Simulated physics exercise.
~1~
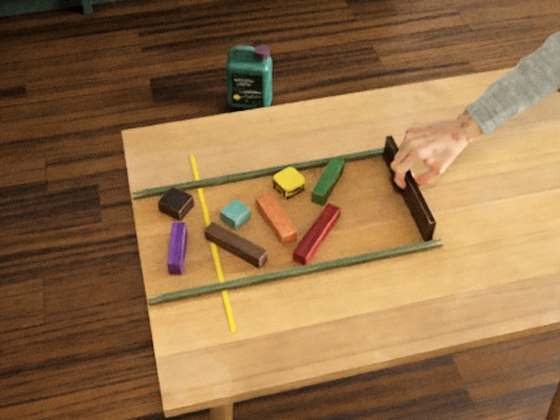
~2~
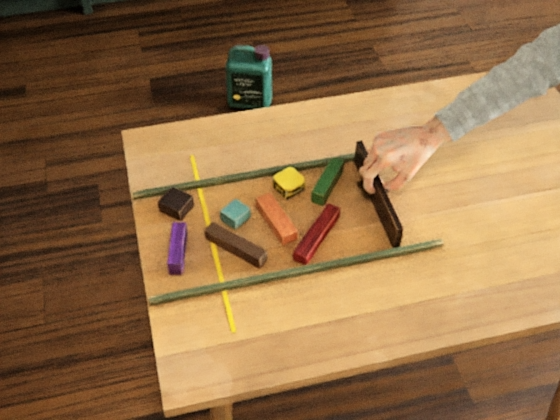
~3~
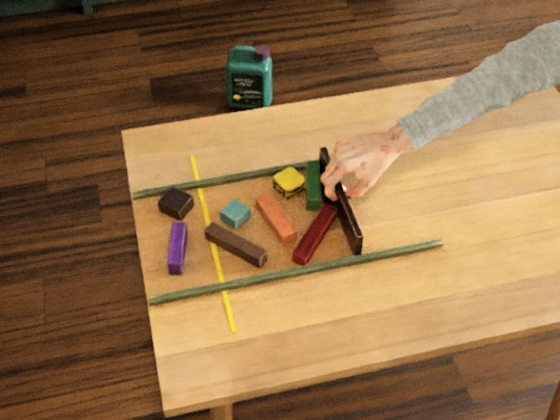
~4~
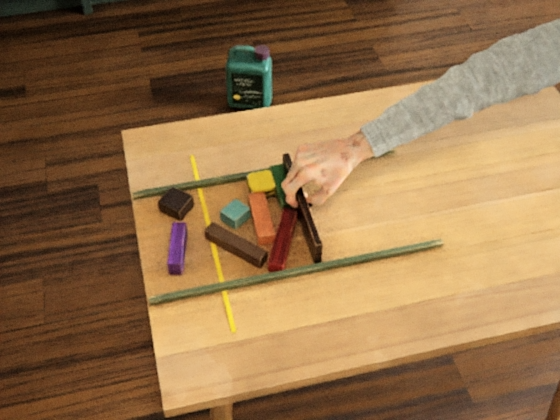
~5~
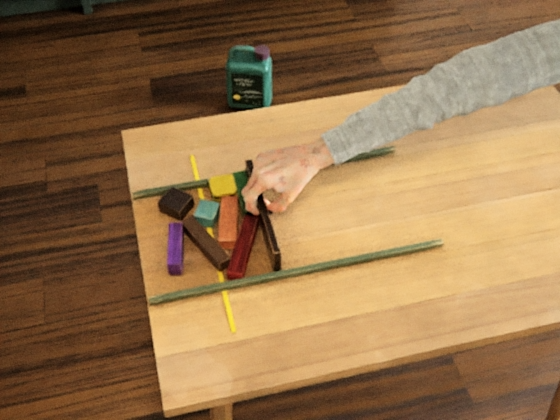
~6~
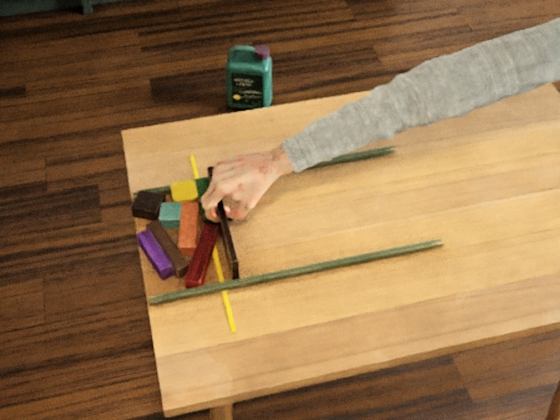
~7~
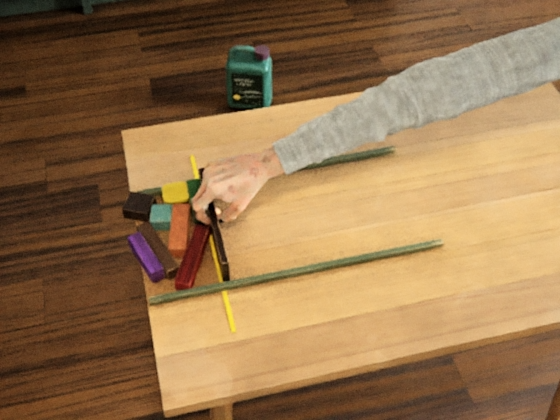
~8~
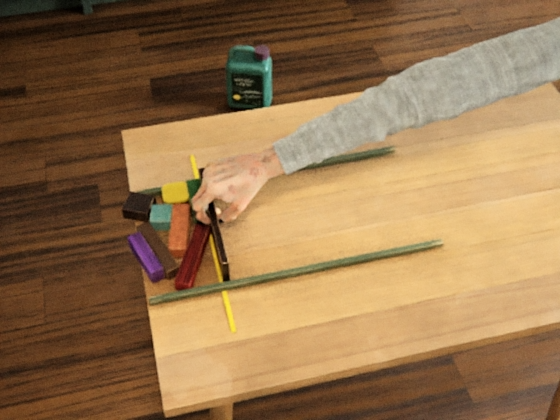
A hand in a grey sleeve holds a dark upright board at the right of a channel between two green rails on a light wooden table, seen from above at an angle. Ahead of it lie red, green, orange, yellow, teal, brown, purple and black pieces, with yellow tape crossing near the left end. The hand slides the board left, meeting the green and red pieces first, then gathering the yellow and orange ones. The packed group shoves the rest towards the table's left edge. The board stops at the tape, and the pieces stay on the table, some at its edge.
